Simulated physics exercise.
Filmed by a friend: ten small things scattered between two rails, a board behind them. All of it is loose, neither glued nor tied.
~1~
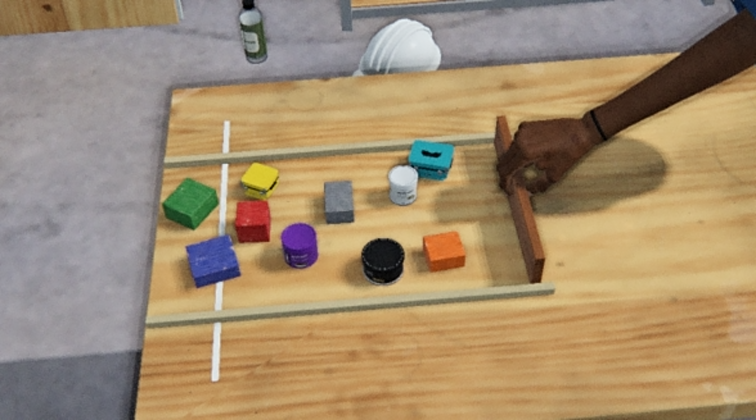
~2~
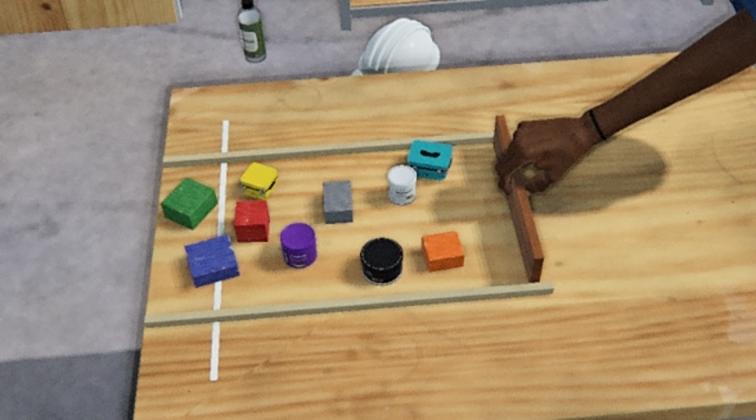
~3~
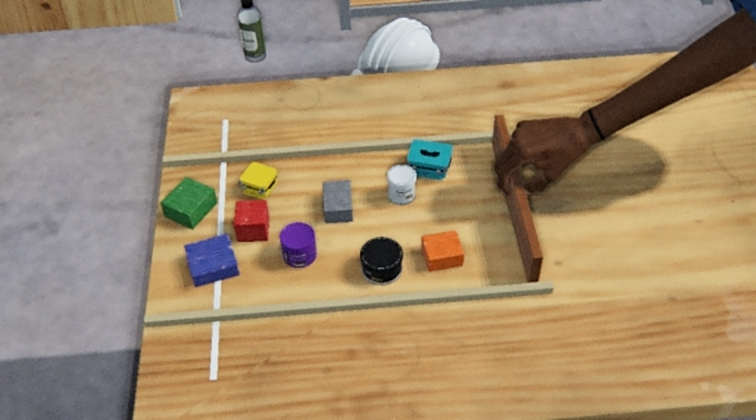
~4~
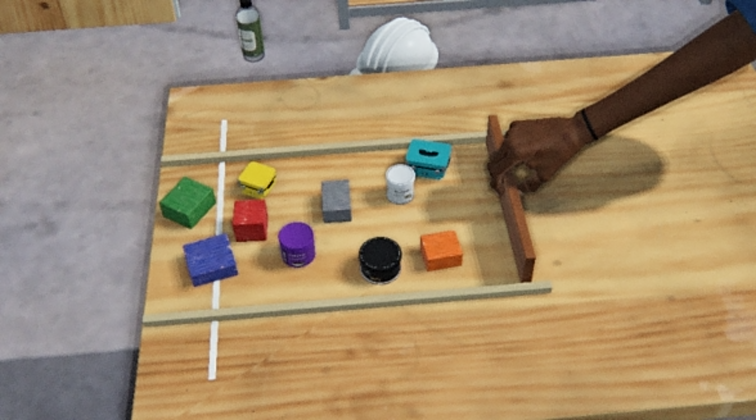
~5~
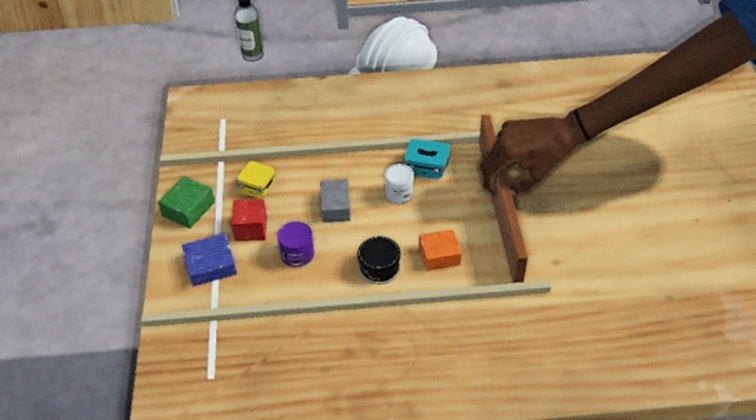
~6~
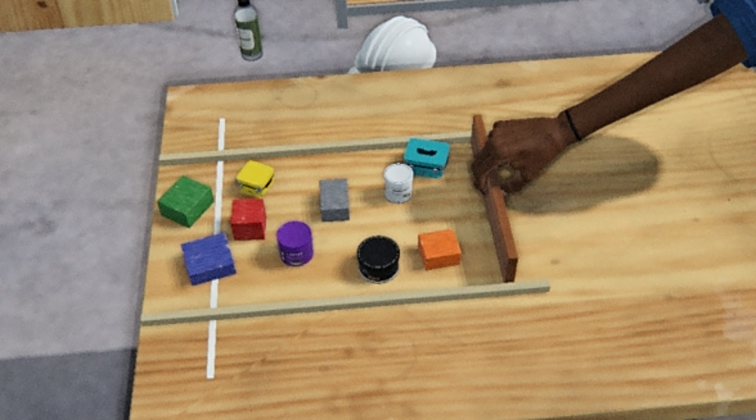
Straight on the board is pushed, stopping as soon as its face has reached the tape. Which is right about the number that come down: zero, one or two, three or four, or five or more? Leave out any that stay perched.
Drops: A single one or a pair.
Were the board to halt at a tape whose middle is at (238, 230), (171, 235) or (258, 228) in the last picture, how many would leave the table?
Counts per try: 1; 7; 0.
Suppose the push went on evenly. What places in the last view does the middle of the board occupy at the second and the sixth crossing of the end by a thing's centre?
At (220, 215) for the second, at (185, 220) for the sixth.
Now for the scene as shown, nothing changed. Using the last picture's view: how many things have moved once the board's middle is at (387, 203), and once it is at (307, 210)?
At first I count 4, and then 8.
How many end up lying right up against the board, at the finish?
The count in contact is 4.
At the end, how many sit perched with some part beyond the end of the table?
The total would be 3.
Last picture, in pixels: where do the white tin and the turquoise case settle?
For the white tin it's (203, 198), and for the turquoise case it's (198, 179).
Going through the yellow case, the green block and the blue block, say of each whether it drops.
Here's how it plays out: The yellow case stays where it is, the green block ends up off and the blue block ends up off.
Early on, none off yet; green block at rest near (186, 202); blue block at rest near (208, 259); red block at rest near (249, 220).
A while later, none off yet; green block at rest near (186, 202); blue block at rest near (206, 258); red block travelled a little near (234, 216).
Finally, the number that fall off is one or two; lost, blue block and green block.
